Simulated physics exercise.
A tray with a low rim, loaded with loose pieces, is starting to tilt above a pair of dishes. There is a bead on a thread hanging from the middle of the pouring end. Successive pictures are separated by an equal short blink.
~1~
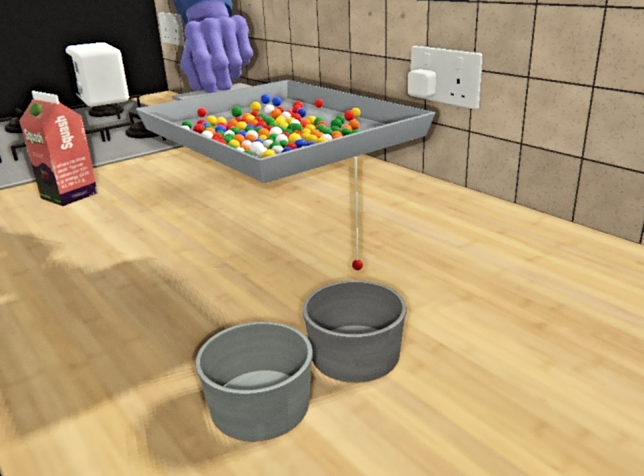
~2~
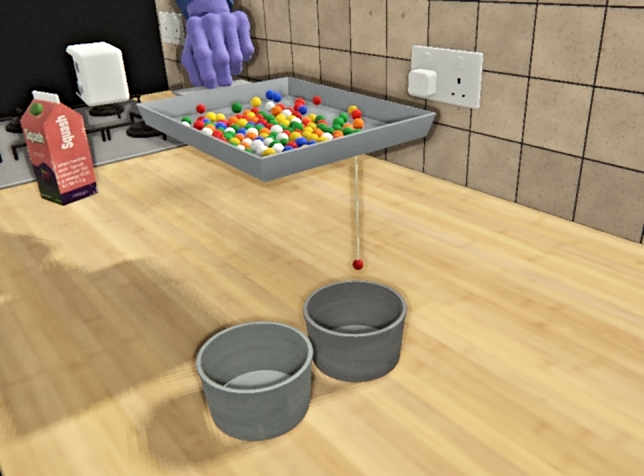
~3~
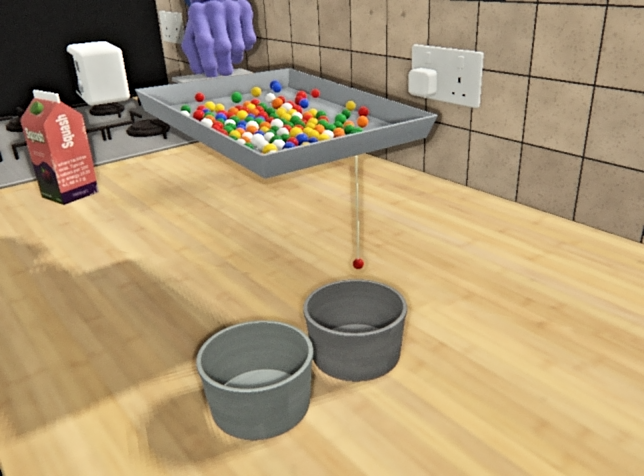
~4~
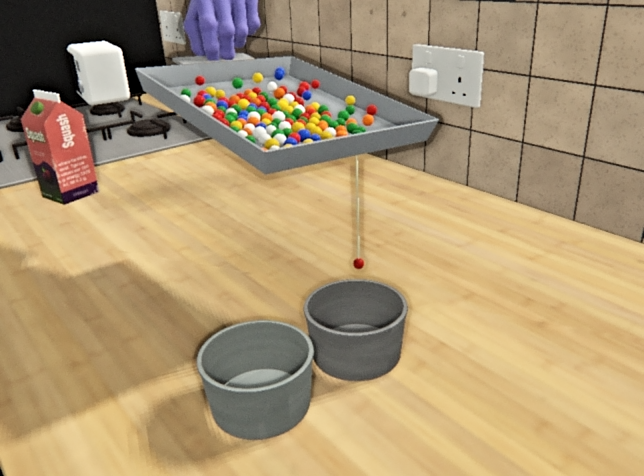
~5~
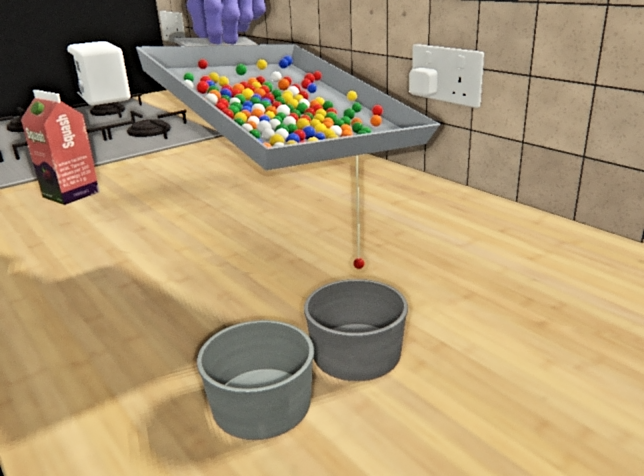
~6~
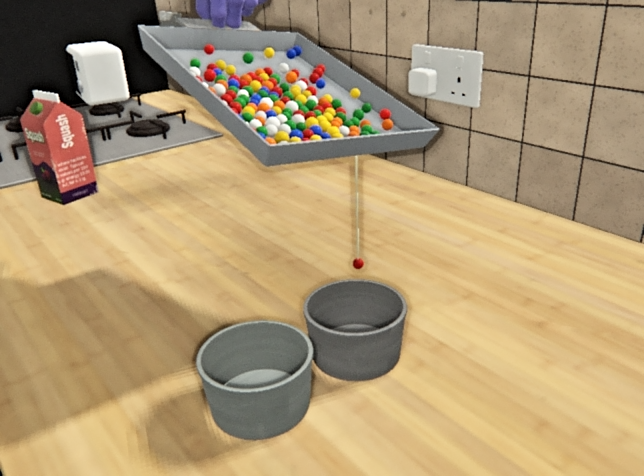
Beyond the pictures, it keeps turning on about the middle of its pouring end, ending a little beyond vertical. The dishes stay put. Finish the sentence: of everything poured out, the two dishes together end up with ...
They end up with a minority of it.
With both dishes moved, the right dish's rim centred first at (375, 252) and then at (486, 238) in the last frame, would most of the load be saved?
First try: A minority; second try: A majority.
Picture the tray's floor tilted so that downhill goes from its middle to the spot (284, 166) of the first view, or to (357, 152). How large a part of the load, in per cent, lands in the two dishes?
First case about 60 percent; second case about 20 percent.
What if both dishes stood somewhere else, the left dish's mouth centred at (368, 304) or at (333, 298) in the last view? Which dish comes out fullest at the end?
Well, the right-side one at the first spot and the right-side one at the second.
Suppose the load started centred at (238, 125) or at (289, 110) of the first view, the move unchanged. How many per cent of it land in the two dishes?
You'd see roughly 0 per cent first and roughly 0 per cent second.
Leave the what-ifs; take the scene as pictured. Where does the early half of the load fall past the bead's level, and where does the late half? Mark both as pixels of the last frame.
The opening half passes (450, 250), the closing half (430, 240).
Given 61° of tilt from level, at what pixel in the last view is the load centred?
Near (382, 124).
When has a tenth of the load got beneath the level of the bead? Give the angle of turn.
At about 70°.
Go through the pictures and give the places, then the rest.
Corners of the pouring end near (262, 156) and (426, 113), level; middle of the load near (276, 134), round plastic beads; left dish near (288, 404); right dish near (388, 348); bead on its thread near (358, 265), in the first picture.
Corners of the pouring end near (263, 155) and (427, 113), level; middle of the load near (276, 132), only a few on the move, in the second picture.
Corners of the pouring end near (264, 152) and (429, 115), tipped barely, lowest at the right corner; middle of the load near (277, 126), a little on the move, in the third picture.
Corners of the pouring end near (267, 148) and (430, 118), tipped a little, lowest at the right corner; middle of the load near (278, 118), a little on the move, in the fourth picture.
Corners of the pouring end near (270, 144) and (432, 122), tipped a little, lowest at the right corner; middle of the load near (283, 112), near a quarter on the move, in the fifth picture.
Corners of the pouring end near (272, 141) and (431, 127), tipped clearly, lowest at the right corner; middle of the load near (291, 108), all but a few on the move; left dish near (289, 402); right dish near (389, 347), in the sixth picture.
Shortly afterwards, tray tipped steeply; the bulk on the tray; only a few outside both; a little in the air.
Next, tray tipped right over; a little on the tray; the bulk outside both; a little in the air.
Some moments later, tray tipped past a quarter turn; the whole lot outside both.
In the end, tray tipped past a quarter turn; none at all in the left dish; none at all in the right dish; the whole lot outside both.
